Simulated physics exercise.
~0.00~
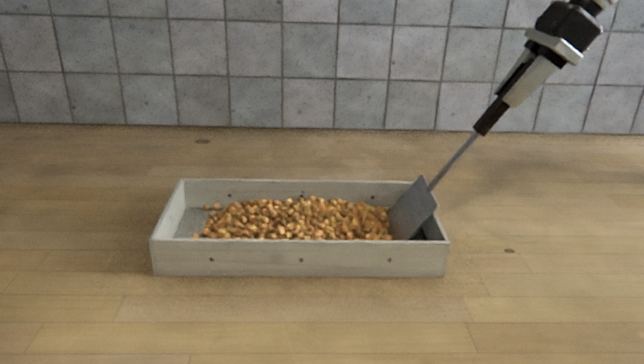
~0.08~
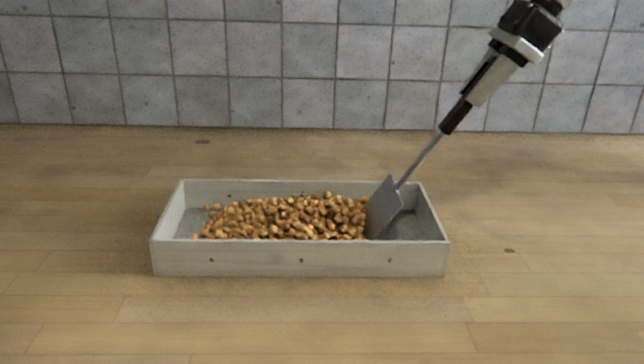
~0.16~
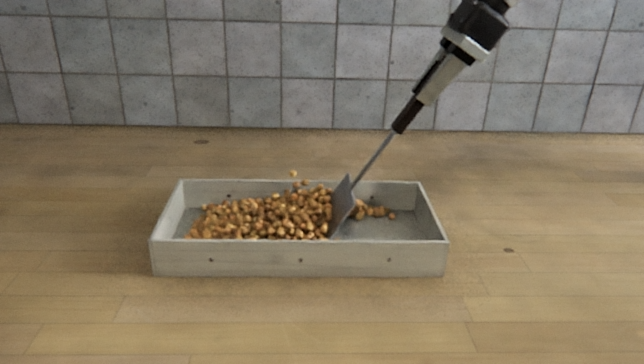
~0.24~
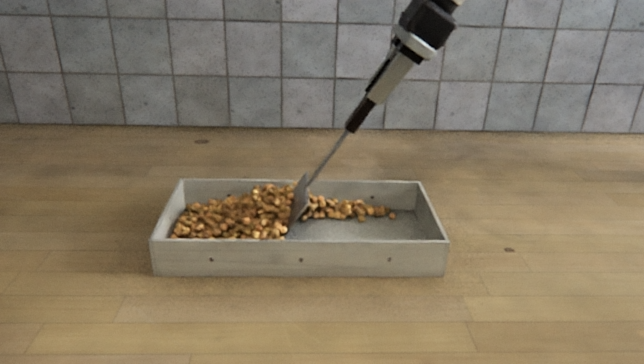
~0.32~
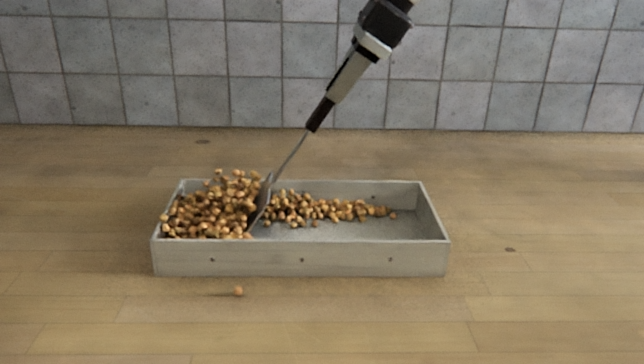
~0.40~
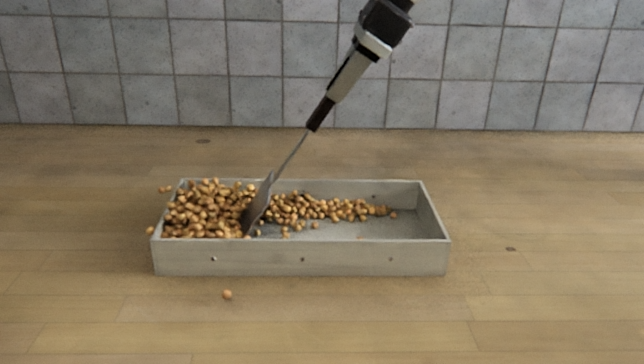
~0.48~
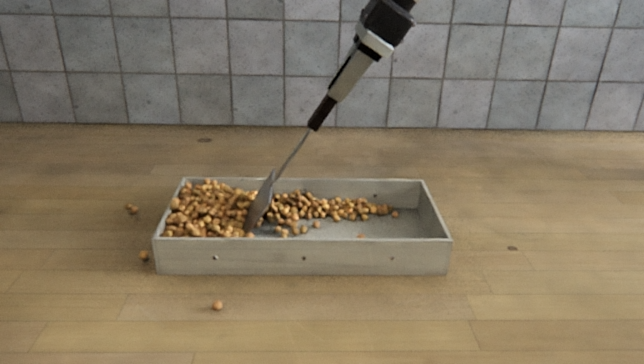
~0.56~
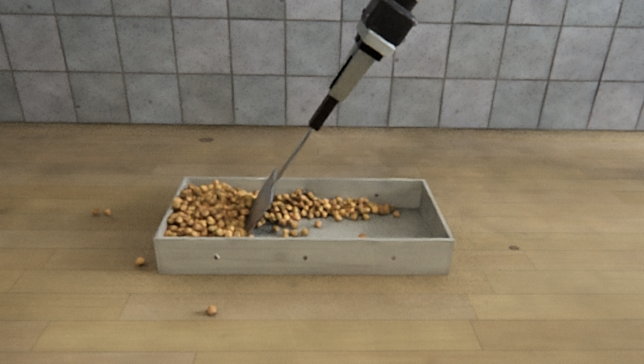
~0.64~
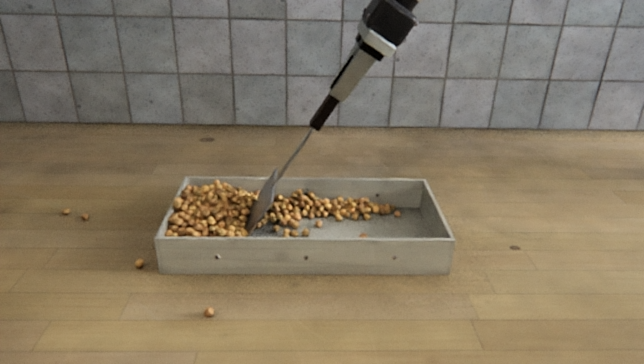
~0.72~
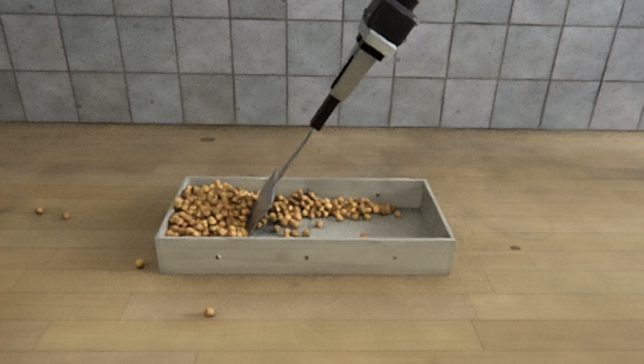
A paddle on a robotic arm pushed dried chickpeas leftward through a shallow grey trough, piling them at the left end, then stopped as a few spilled and rolled across the wooden table, leaving nearly all still in the trough.
